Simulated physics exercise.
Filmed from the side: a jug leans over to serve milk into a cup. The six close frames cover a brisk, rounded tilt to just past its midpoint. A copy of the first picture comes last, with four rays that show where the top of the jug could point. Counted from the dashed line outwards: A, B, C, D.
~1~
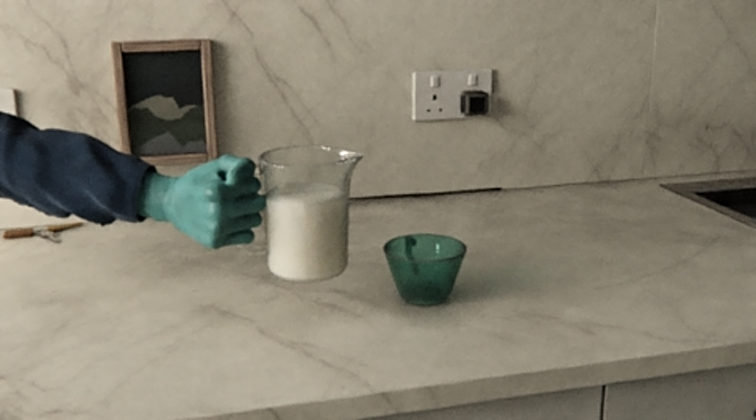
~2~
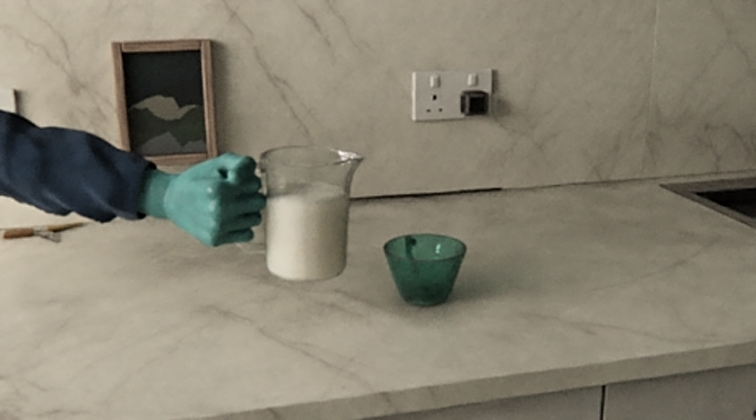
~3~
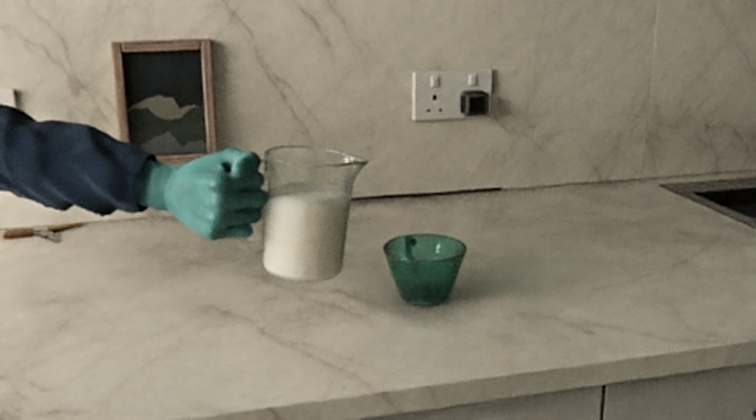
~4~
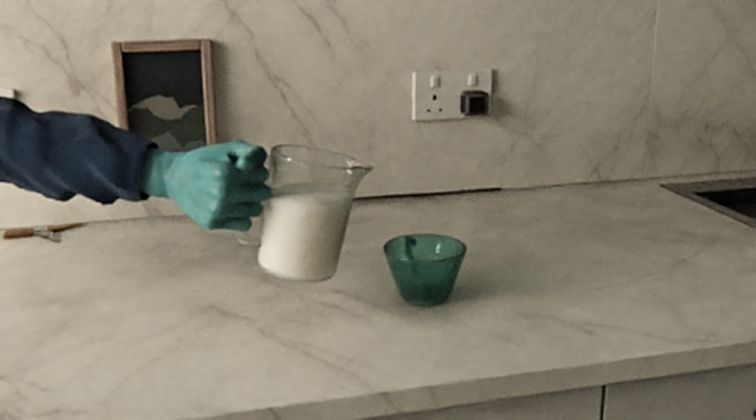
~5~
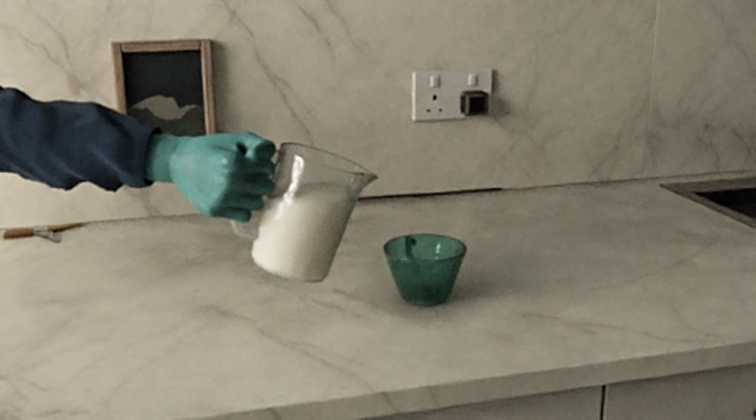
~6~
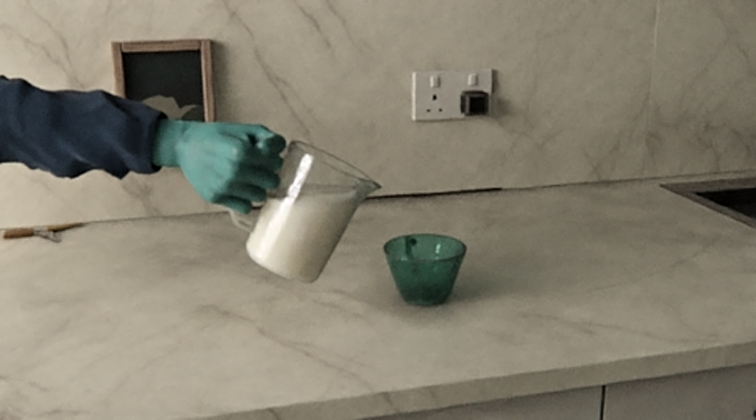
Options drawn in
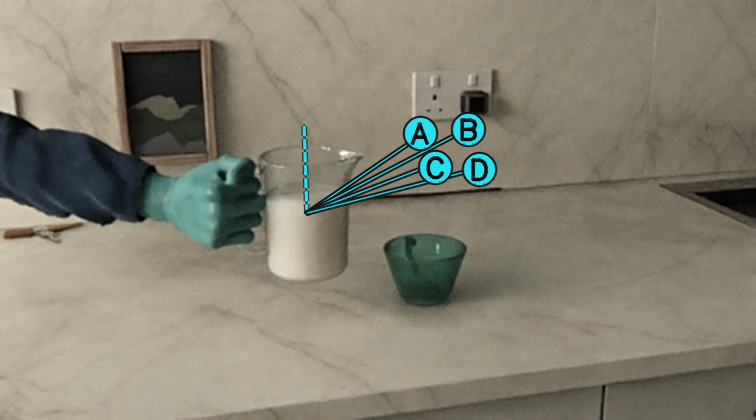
On a marble-patterned counter, a gloved hand tilts a glass jug of white liquid rightward.
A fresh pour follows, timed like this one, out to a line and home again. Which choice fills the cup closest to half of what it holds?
Mark A does it best.
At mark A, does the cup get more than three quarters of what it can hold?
No, less.
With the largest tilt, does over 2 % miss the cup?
Yes.
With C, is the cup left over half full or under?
Over.
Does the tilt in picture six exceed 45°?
No.
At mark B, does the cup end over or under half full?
Over.
In cyan, A at (406, 145); B at (452, 136); C at (418, 170); D at (463, 172).
With A, the cup ends with about 51 % of what it can hold.
With B, the cup ends with about 79 % of what it can hold.
With C, the cup ends with about 88 % of what it can hold; 12 % of the milk is spilt.
With D, the cup ends with about 92 % of what it can hold; 24 % of the milk is spilt.
